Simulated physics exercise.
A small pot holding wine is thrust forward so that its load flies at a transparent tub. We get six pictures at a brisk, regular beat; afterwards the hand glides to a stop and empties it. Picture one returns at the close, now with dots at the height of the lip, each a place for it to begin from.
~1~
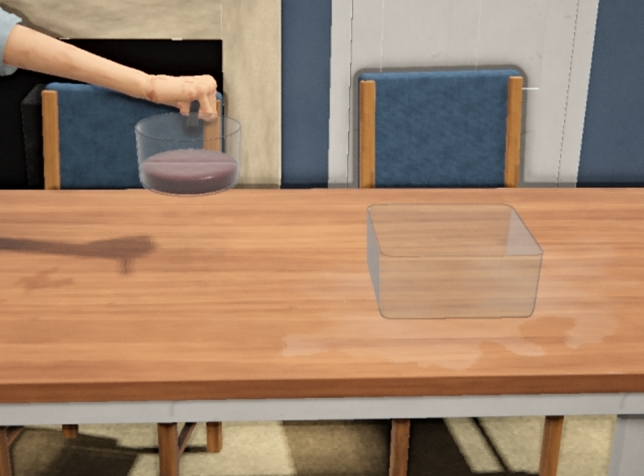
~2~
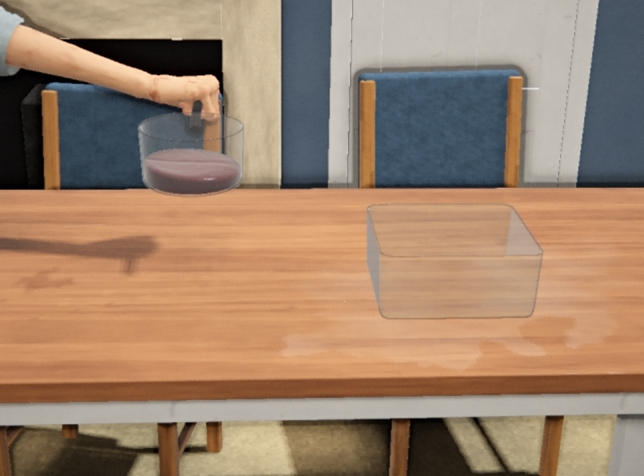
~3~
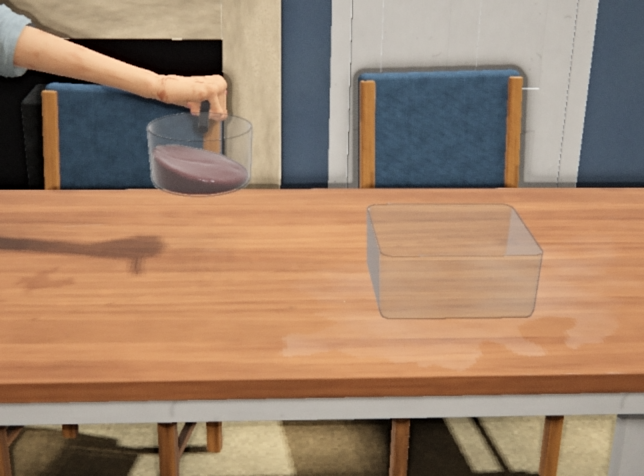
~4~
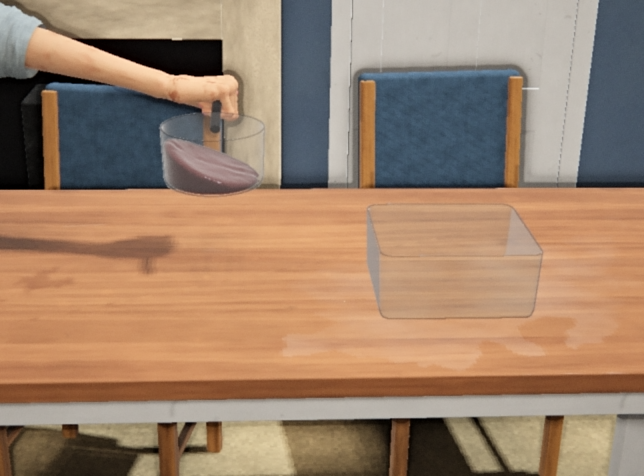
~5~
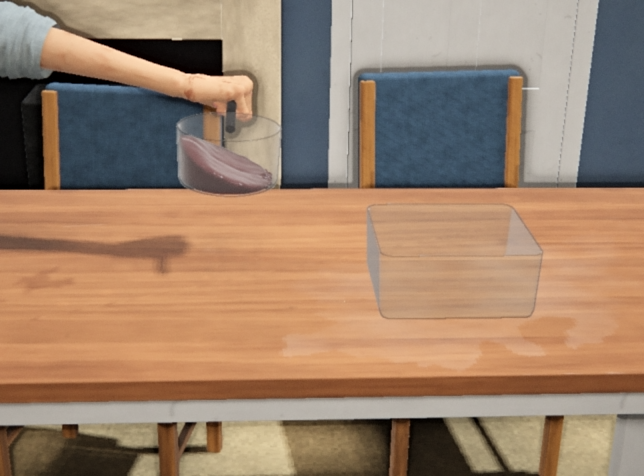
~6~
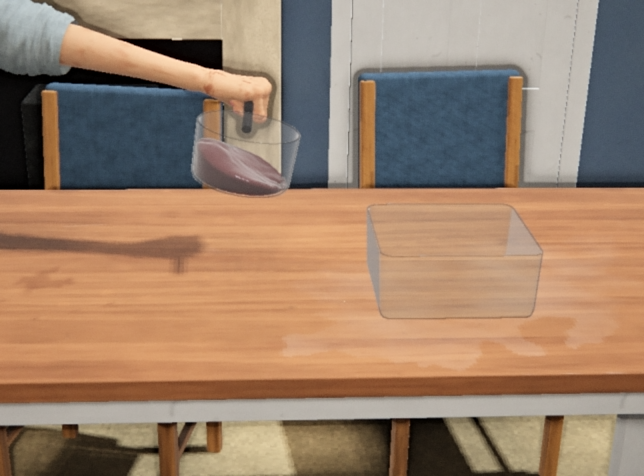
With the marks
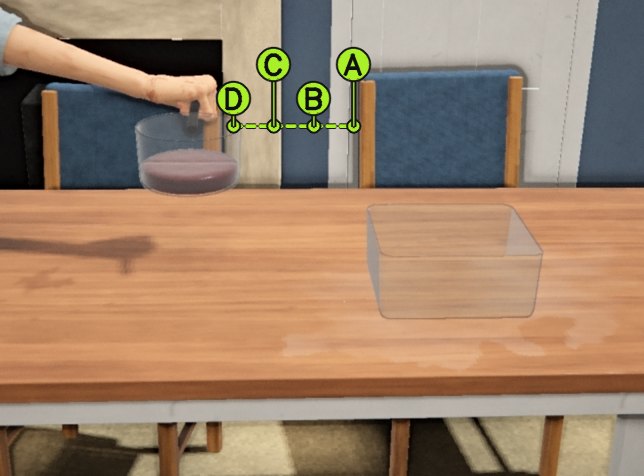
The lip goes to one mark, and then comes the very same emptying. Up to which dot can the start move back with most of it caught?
I would pick spot C.
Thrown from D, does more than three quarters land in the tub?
No.
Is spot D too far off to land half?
Yes.
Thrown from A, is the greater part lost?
No, not at all.
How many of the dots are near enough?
Three of them.
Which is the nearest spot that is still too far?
That would be D.
On the marked copy, A at (353, 126); B at (313, 126); C at (273, 126); D at (233, 126).
For spot A, about 77 % lands in the tub, 4 % falls short and 19 % goes beside or beyond.
For spot B, about 89 % lands in the tub, 6 % falls short and 5 % goes beside or beyond.
For spot C, about 65 % lands in the tub, 31 % falls short and 4 % goes beside or beyond.
For spot D, about 36 % lands in the tub, 61 % falls short and 4 % goes beside or beyond.
